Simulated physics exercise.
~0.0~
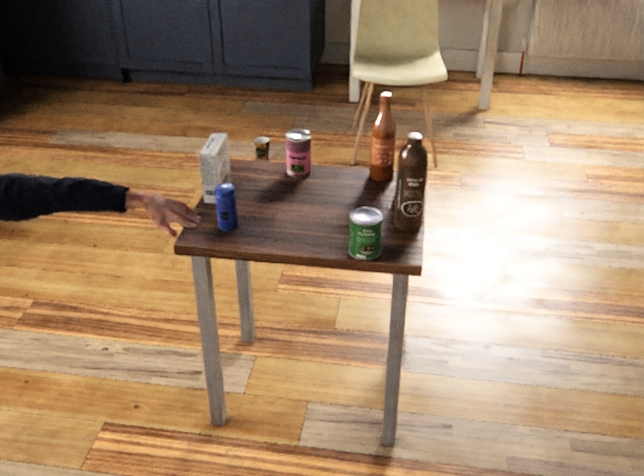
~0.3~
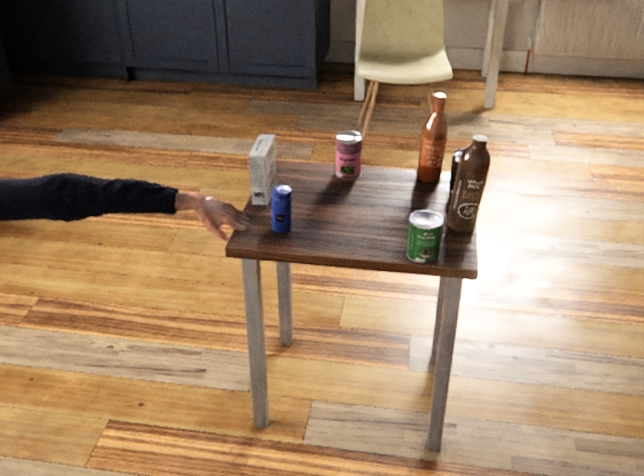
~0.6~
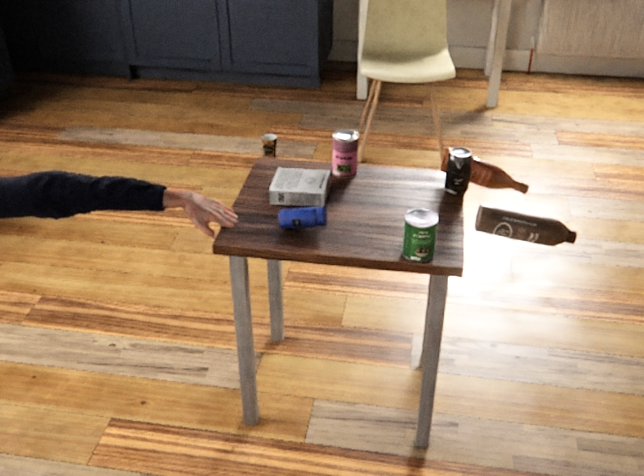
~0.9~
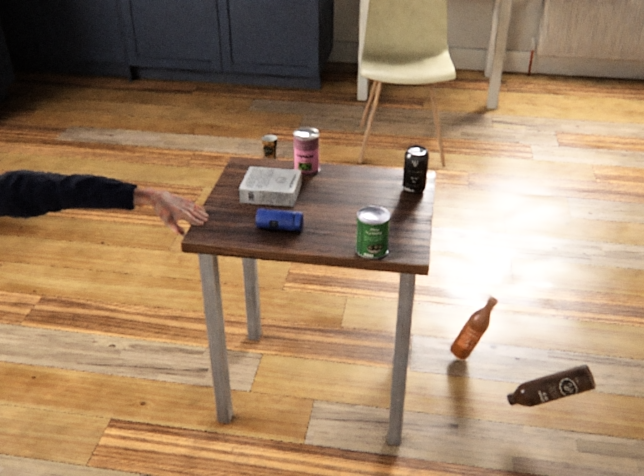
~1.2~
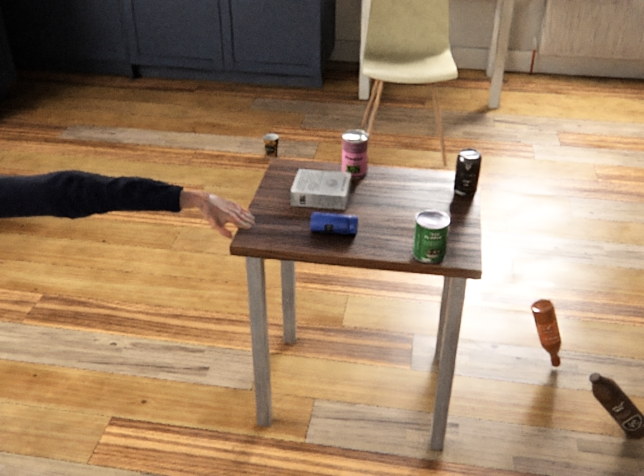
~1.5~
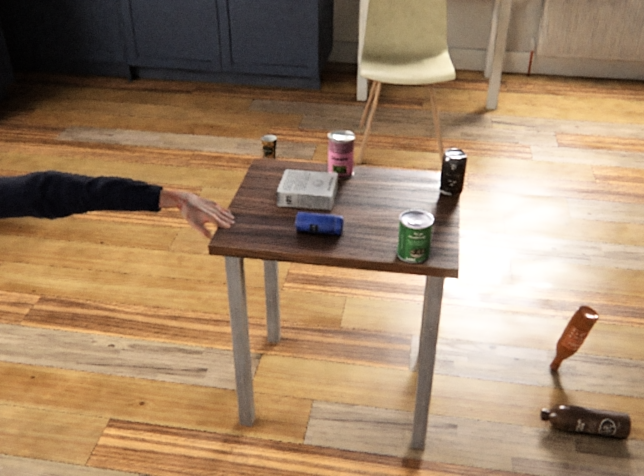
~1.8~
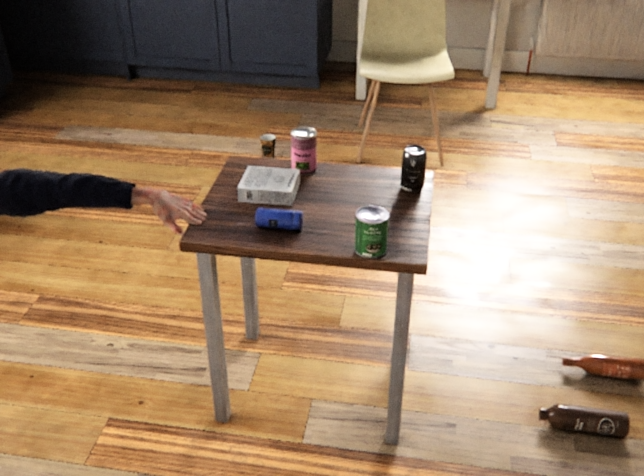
At first, seven items stand on a small wooden table, among them a brown bottle, an orange bottle, a blue can and a white packet, while an outstretched hand reaches its left edge. The table shifts right with everything upright. Then the packet and blue can topple onto their sides as both bottles tip off the right edge. The table moves back and forth while the bottles tumble downward. The brown bottle comes to rest on the floor, followed by the orange one. Finally, the pink, green and black containers still stand beside the fallen packet and can.
